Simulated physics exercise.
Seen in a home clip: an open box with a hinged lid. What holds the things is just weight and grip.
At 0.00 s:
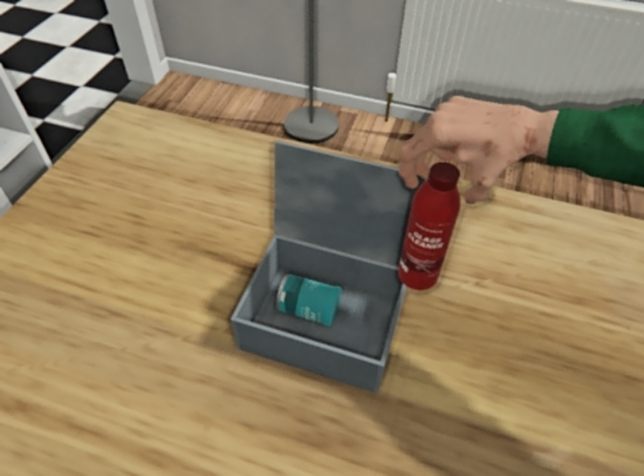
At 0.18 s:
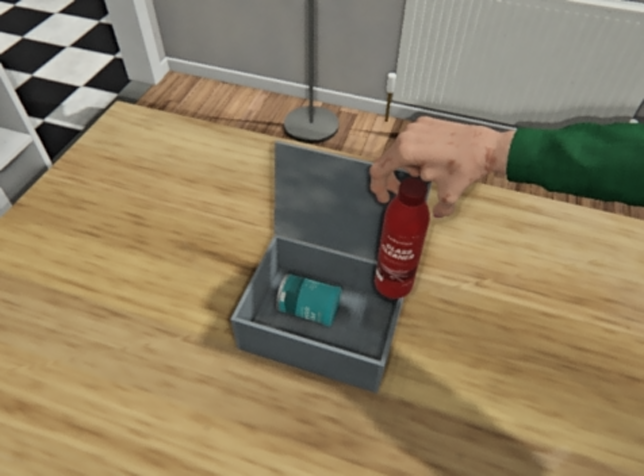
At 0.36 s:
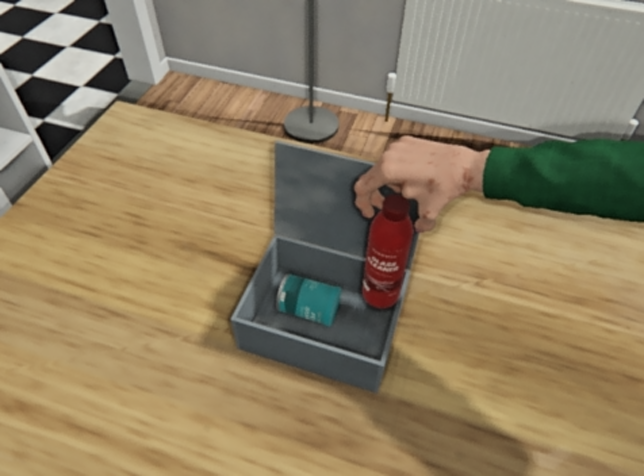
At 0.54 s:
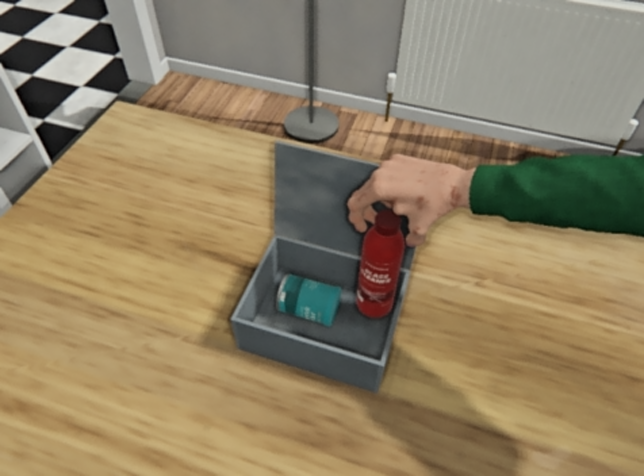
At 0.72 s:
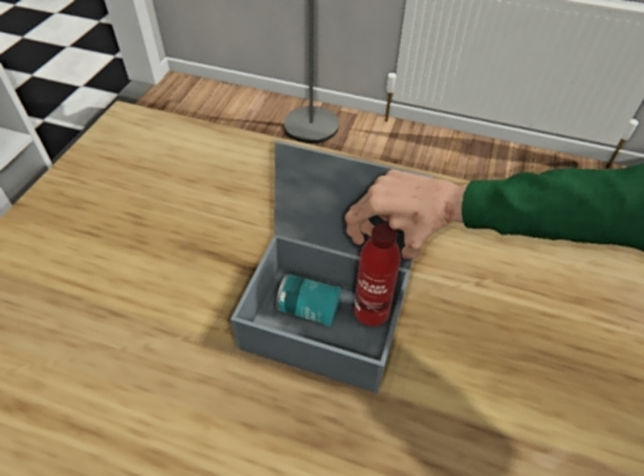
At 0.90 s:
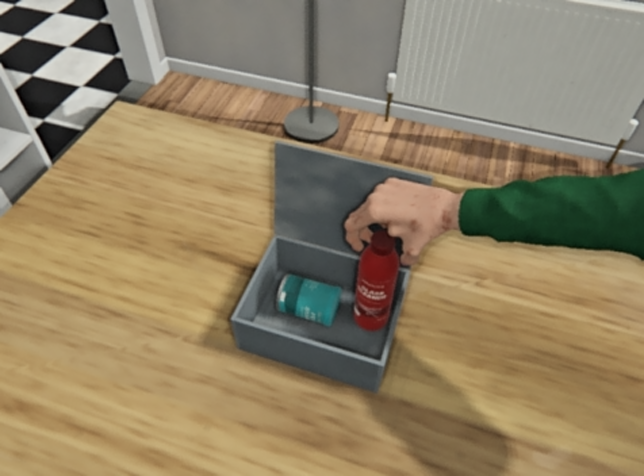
Red bottle held by a hand in a green sleeve, moving left and down into an open grey box beside a turquoise tin.
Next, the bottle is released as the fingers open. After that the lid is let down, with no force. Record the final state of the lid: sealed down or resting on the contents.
Final state: Resting on the contents.
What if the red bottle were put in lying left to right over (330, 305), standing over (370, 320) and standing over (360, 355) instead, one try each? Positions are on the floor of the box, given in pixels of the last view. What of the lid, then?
Going through the three tries, the lid settles all the way, then hangs open, then hangs open.
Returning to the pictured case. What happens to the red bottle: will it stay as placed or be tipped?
Simply put, the red bottle remains unturned.
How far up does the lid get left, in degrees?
Some 75°.
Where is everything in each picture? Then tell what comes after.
In the first picture, on its way; red bottle (430, 229); turquoise tin (309, 300).
In the second picture, on its way; red bottle (402, 241); turquoise tin (309, 300).
In the third picture, on its way; red bottle (388, 253); turquoise tin (309, 300).
In the fourth picture, on its way; red bottle (380, 265); turquoise tin (309, 300).
In the fifth picture, on its way; red bottle (377, 276); turquoise tin (309, 300).
In the sixth picture, in place under the hand; red bottle (376, 282); turquoise tin (309, 300).
After 2.10 s, lid starting down.
After 3.90 s, lid 74° above the rim.
In the end (6.5 s), lid 74° above the rim; both unmoved. At the end, from the last picture's camera, red bottle near (376, 282).
